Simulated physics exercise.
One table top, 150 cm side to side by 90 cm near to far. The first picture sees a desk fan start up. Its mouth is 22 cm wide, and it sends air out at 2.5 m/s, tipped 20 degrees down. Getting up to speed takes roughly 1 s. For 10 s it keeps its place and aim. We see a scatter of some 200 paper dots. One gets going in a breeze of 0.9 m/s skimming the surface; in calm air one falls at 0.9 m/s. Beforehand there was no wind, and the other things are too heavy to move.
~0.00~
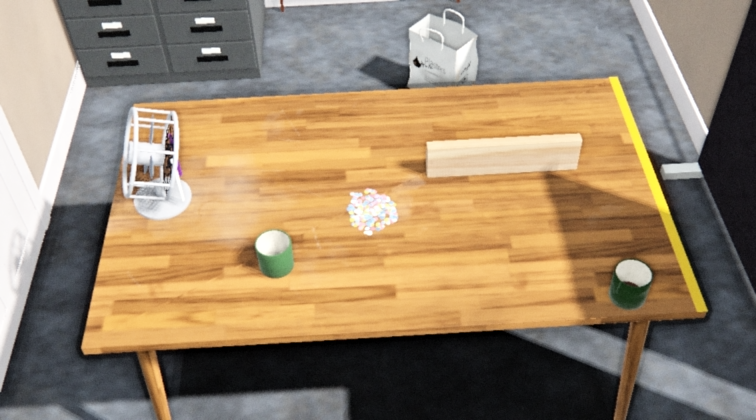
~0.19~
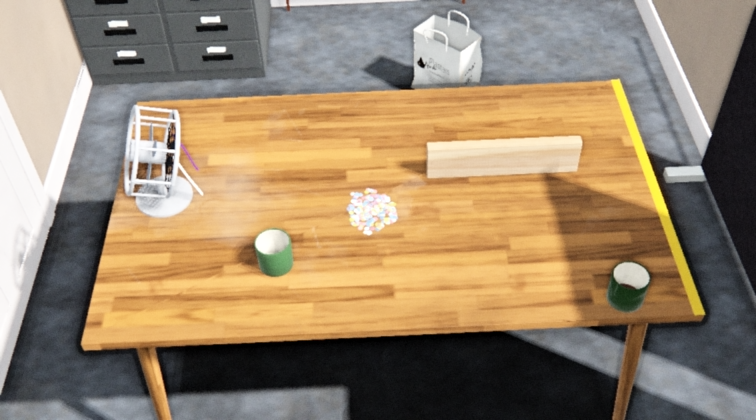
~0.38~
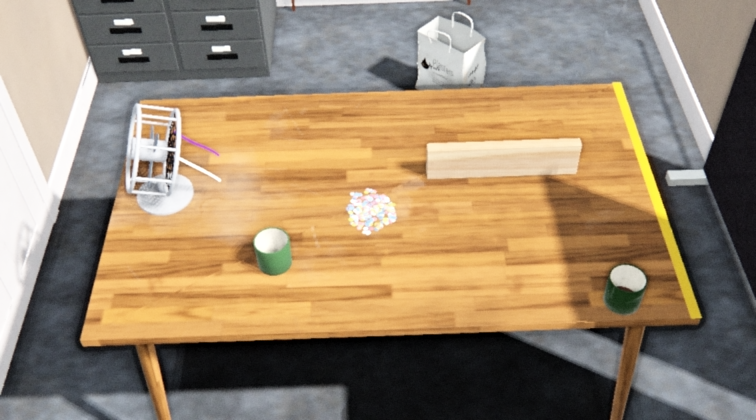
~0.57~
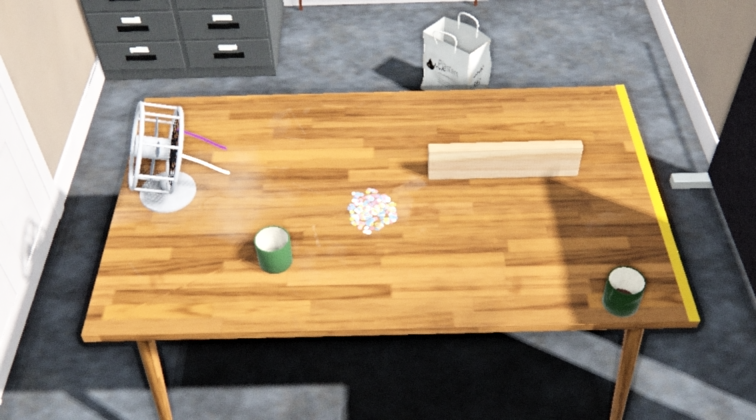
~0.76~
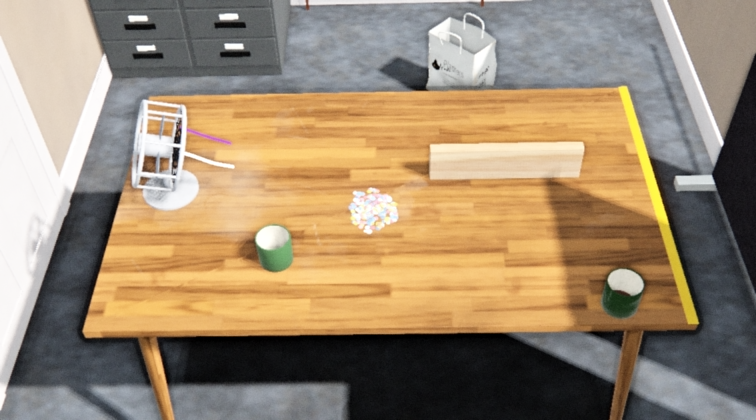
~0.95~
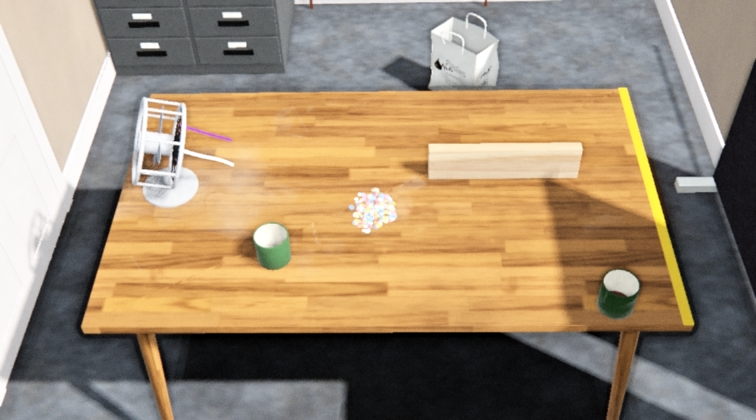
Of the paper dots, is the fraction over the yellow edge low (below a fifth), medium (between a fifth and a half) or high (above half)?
It is high.
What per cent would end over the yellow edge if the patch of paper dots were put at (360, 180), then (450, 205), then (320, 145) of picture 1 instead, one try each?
100, 100 and 2 in a hundred, respectively.
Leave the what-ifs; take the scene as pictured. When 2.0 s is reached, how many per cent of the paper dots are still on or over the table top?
Close to 50 in a hundred remain at that time.
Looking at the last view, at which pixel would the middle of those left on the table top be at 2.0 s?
Centre estimate: (623, 286) px.
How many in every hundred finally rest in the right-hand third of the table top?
Share at the end: Close to 10 %.
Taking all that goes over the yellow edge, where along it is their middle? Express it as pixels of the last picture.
Median crossing point, approx. (678, 268).
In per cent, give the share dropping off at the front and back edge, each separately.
I'd guess close to 3 percent front and near 0 percent back.
After 2.0 s, 52 % are over the yellow edge; the middle of those still in play is near (657, 281); 0 % have settled or left.
After 3.2 s, 74 % are over the yellow edge; the middle of those still in play is near (612, 290); 68 % have settled or left.
After 5.5 s, 84 % are over the yellow edge; 88 % have settled or left.
After 10.0 s, at the end, 87 % are over the yellow edge.
